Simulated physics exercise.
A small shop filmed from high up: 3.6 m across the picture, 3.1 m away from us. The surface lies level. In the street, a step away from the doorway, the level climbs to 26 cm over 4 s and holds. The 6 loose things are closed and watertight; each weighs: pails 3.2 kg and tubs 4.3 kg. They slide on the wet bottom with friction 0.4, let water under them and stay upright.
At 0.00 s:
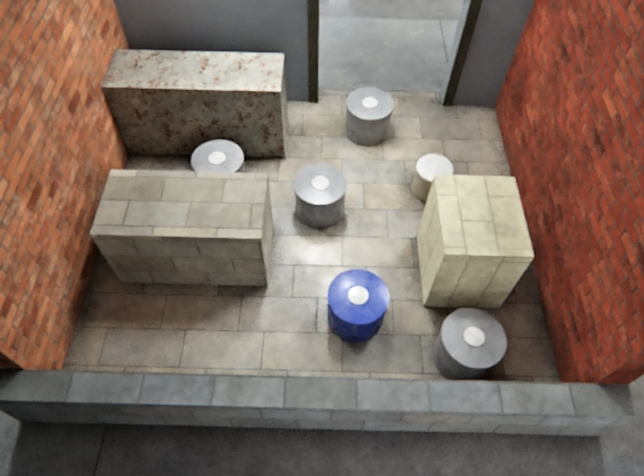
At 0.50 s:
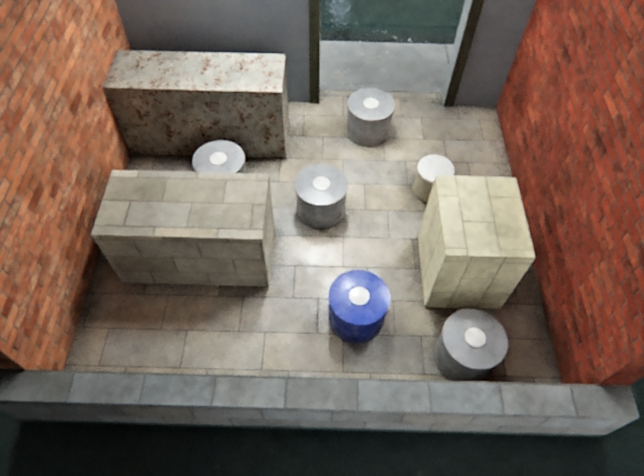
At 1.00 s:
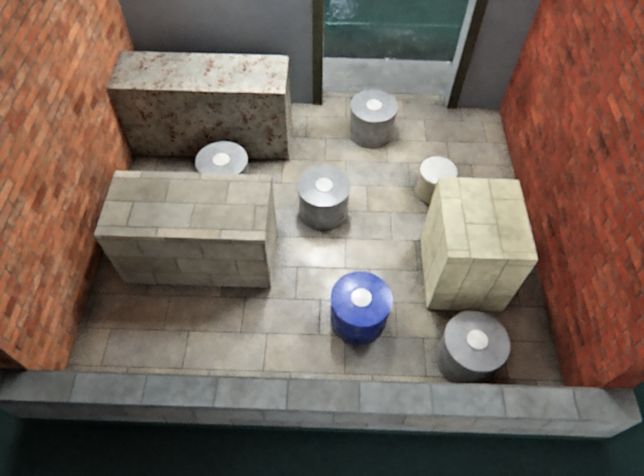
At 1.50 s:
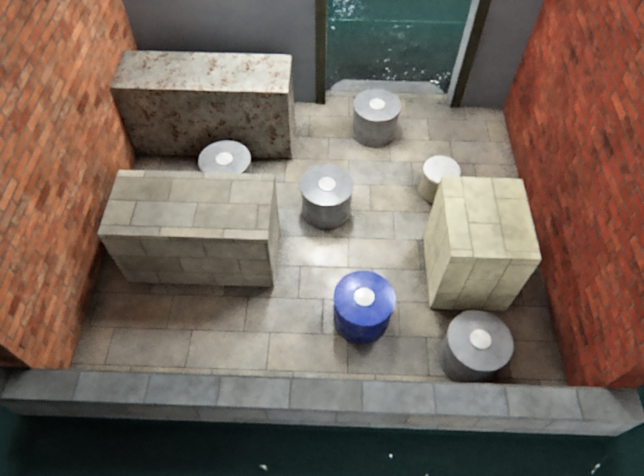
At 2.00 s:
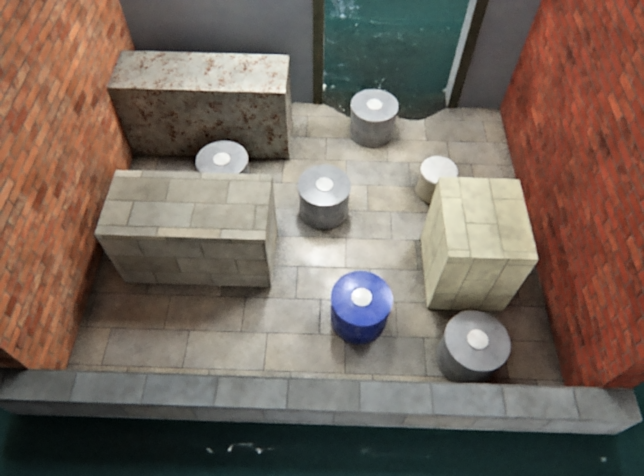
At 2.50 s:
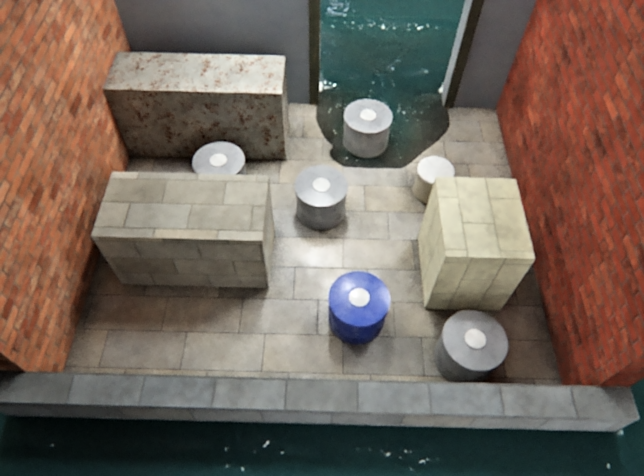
We see a small brick-walled room from above, with a blue tub, grey cylinders and blocks on a tiled floor, as dark water covers the ground outside, then spreads through the doorway around the nearest cylinder, which shifts slightly.
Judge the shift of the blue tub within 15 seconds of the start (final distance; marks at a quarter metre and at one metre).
Blue tub ends far away.
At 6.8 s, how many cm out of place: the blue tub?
Roughly 80 cm by then.
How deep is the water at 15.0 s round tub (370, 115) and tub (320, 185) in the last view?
Roughly 28 and 26 cm.
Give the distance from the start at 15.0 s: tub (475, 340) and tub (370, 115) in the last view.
In that order: 50 cm, 300 cm.
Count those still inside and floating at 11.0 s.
6 of them.
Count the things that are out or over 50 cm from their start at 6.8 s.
By then 4.
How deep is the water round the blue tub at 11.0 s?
Roughly 21 cm.
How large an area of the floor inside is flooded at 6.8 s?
Some 9.0 m2.
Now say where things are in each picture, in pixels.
In the first frame, the blue tub at (358, 296) rests on the ground; water covers 0.0 m2; 0 of 6 have shifted.
In the second frame, the blue tub at (359, 296) rests on the ground; 0.0 m2 under water; 0 of 6 have shifted.
In the third frame, the blue tub at (361, 298) rests on the ground; 0.0 m2 under water; 0 of 6 have shifted.
In the fourth frame, the blue tub at (364, 297) rests on the ground; water covers 0.0 m2; 0 of 6 have shifted.
In the fifth frame, the blue tub at (362, 298), on the bottom; water covers 0.2 m2; 0 of 6 have shifted.
In the sixth frame, the blue tub at (359, 298), on the bottom; 0.8 m2 under water; 1 of 6 have shifted.
After 3.5 s the blue tub is near (359, 298), 0.0 m from its start, aground; 1 afloat.
After 6.8 s the blue tub is near (260, 317), 0.7 m from its start, afloat; 6 afloat.
After 11.0 s the blue tub is near (127, 307), 1.6 m from its start, afloat; 6 afloat.
After 15.0 s the blue tub is near (167, 274), 1.4 m from its start, afloat; 6 afloat.
